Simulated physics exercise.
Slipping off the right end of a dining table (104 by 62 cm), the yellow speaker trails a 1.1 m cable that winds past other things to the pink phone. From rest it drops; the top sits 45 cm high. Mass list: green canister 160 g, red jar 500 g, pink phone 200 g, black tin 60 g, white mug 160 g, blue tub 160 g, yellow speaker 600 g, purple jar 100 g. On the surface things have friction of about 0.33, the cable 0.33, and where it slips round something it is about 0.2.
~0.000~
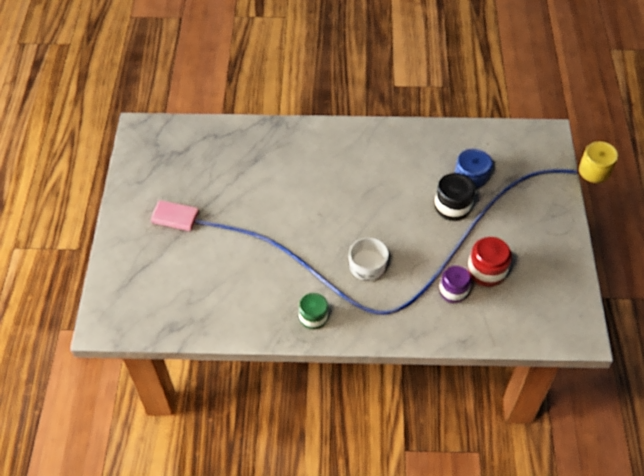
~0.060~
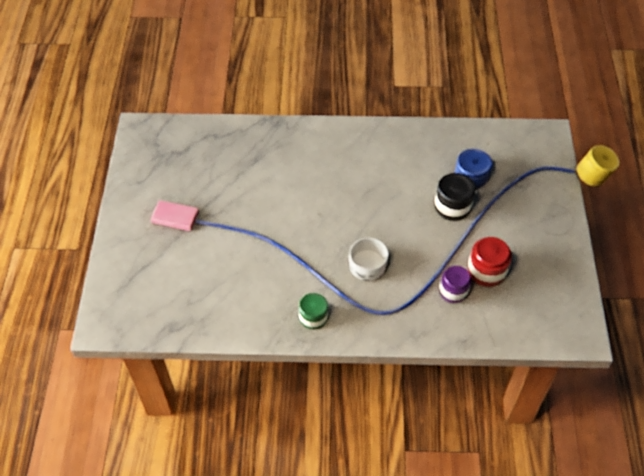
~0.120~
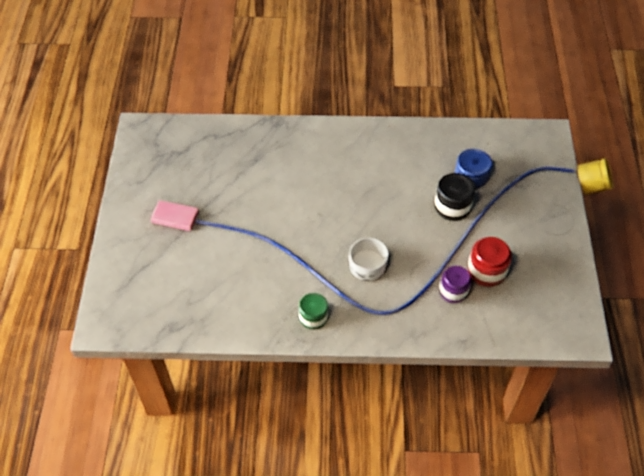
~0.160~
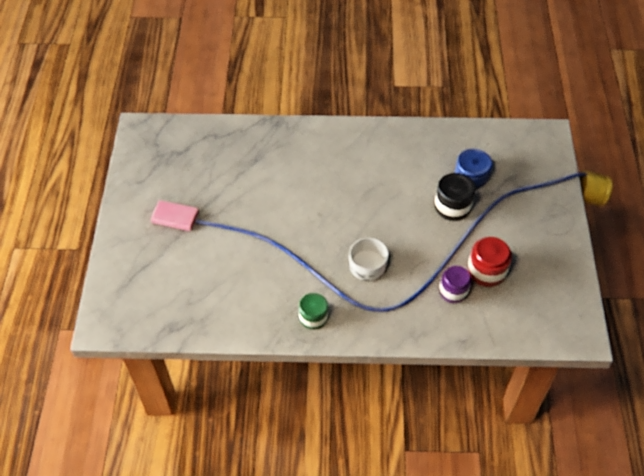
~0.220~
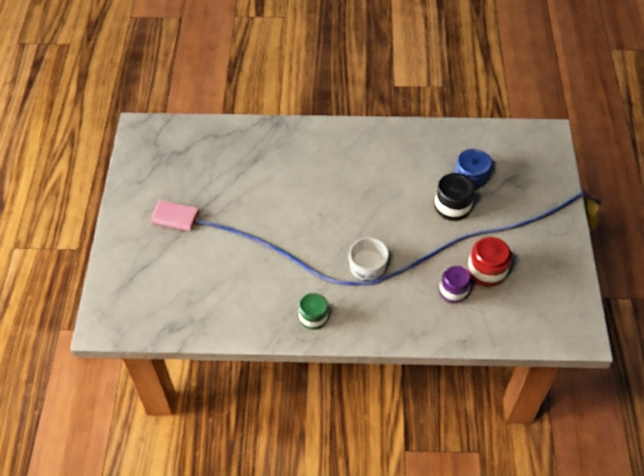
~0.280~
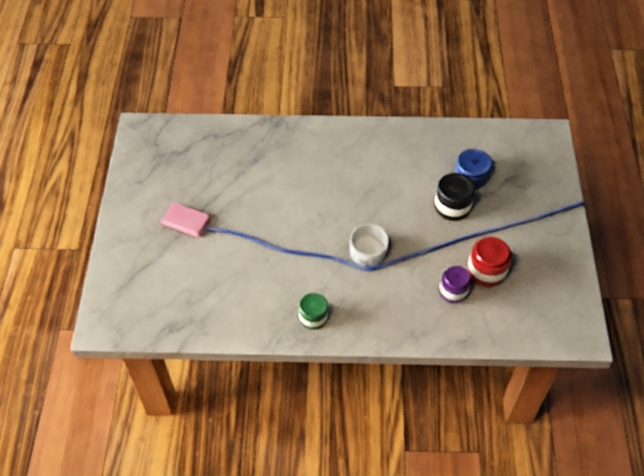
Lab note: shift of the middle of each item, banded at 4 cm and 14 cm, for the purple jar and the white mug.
The purple jar winds up near its spot, the white mug winds up far from its spot.
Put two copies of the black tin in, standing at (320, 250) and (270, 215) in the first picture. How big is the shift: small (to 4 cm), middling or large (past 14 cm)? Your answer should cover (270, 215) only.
At that spot the shift is slight.
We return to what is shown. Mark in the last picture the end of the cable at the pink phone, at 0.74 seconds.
Roughly (393, 251).
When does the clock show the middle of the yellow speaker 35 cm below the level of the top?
Close to 0.36 s.
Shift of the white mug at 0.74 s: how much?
I'd put the white mug at some 35 cm.
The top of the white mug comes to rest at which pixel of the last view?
The top ends up close to (380, 121) in the last picture.
After 0.5 s, the cable's tail end at (338, 243); white mug 28 cm off its start, pink phone 32 cm off its start, yellow speaker over the edge.
After 0.7 s, the cable's tail end at (393, 251); white mug 36 cm off its start, pink phone 46 cm off its start, yellow speaker over the edge.
After 1.0 s, the cable's tail end at (396, 251); white mug 36 cm off its start at (380, 121), pink phone 47 cm off its start at (389, 266), yellow speaker over the edge.
After 1.2 s, the cable's tail end at (396, 251); white mug 36 cm off its start, pink phone 47 cm off its start, yellow speaker over the edge.
After 2.4 s, the cable's tail end at (396, 251); white mug 36 cm off its start at (380, 121), purple jar 0 cm off its start at (457, 276), pink phone 47 cm off its start at (389, 266), yellow speaker over the edge.
